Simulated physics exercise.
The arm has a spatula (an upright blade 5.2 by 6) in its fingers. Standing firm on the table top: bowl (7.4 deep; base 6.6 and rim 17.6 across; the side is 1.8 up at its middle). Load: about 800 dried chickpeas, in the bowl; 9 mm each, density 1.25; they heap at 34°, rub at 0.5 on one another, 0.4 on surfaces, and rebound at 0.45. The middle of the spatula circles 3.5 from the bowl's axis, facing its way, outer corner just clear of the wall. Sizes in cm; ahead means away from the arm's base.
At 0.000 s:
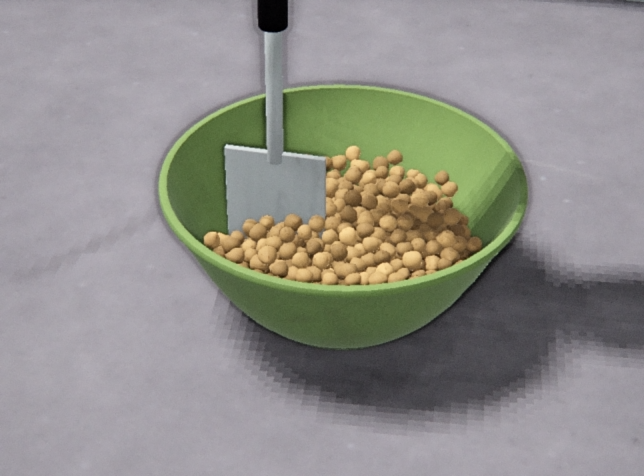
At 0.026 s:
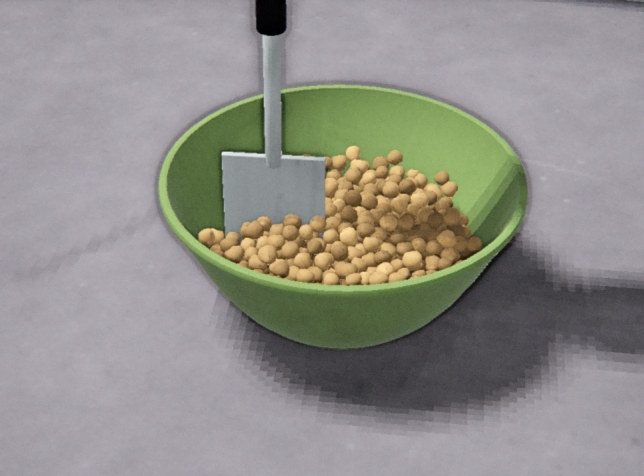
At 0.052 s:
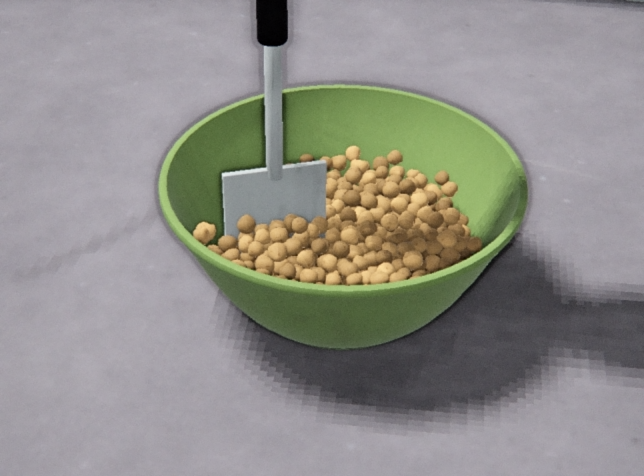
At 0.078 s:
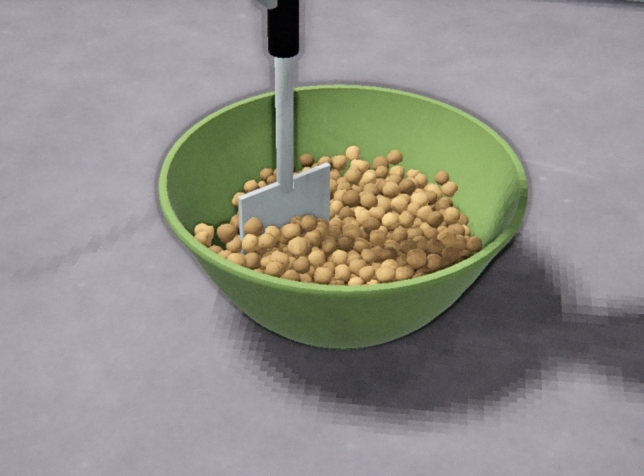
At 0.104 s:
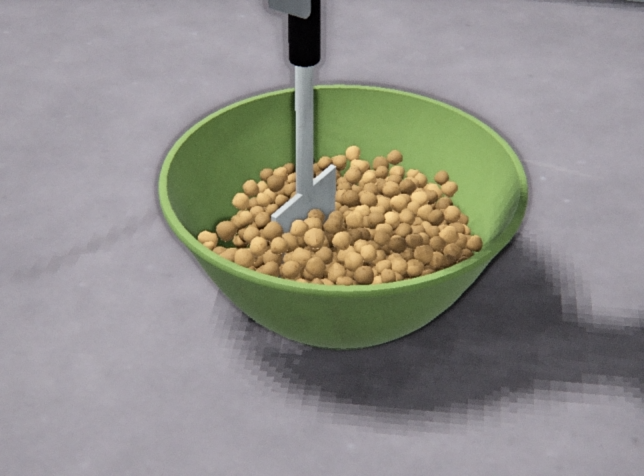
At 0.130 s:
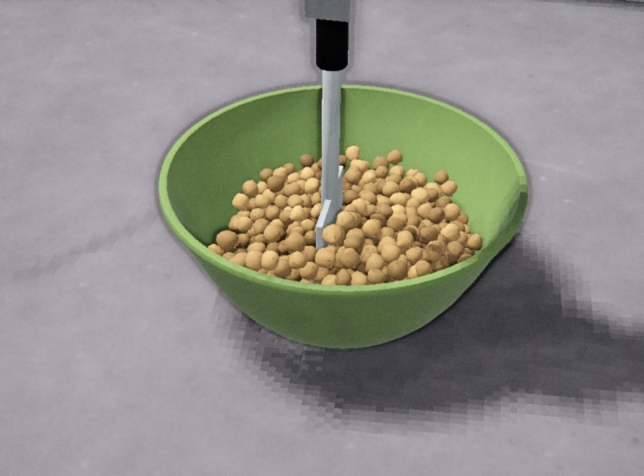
At first, a spatula with a dark handle stands at the left inside a green bowl of chickpeas, its flat blade facing the viewer. It sinks a little lower, then sweeps rightward through the pile, turning until the blade is nearly edge-on near the middle, while chickpeas shift and fill in behind it.
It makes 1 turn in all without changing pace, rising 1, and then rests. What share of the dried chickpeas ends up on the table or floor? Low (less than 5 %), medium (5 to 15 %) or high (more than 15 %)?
Share on the table or floor: High (more than 15 %).
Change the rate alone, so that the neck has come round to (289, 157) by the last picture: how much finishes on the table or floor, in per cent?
About 5 per cent.
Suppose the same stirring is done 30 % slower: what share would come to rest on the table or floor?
In that case some 10 per cent.
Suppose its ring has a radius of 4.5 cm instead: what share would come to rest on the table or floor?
Then about 10 per cent.
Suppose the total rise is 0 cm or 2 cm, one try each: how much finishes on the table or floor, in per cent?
Some 25 and 15 per cent.
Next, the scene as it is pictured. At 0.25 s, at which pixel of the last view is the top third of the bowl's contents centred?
Near (441, 182).
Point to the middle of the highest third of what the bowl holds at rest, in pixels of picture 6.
Around (279, 247).
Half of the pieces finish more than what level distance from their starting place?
About 6 cm.
After 0.25 s, 192° round, highest piece 11 above the table; 745 in the bowl, 2 on the table or floor, 48 in flight or on the tool.
After 0.37 s, 293° round, highest piece 10 above the table; 675 in the bowl, 60 on the table or floor, 60 in flight or on the tool.
After 0.63 s, 0° round, highest piece 7 above the table; 621 in the bowl, 173 on the table or floor, 1 in flight or on the tool.
After 1.33 s, 0° round, highest piece 7 above the table; 621 in the bowl, 174 on the table or floor.
In the end, 621 in the bowl, 174 on the table or floor. That is 22 % on the table or floor.
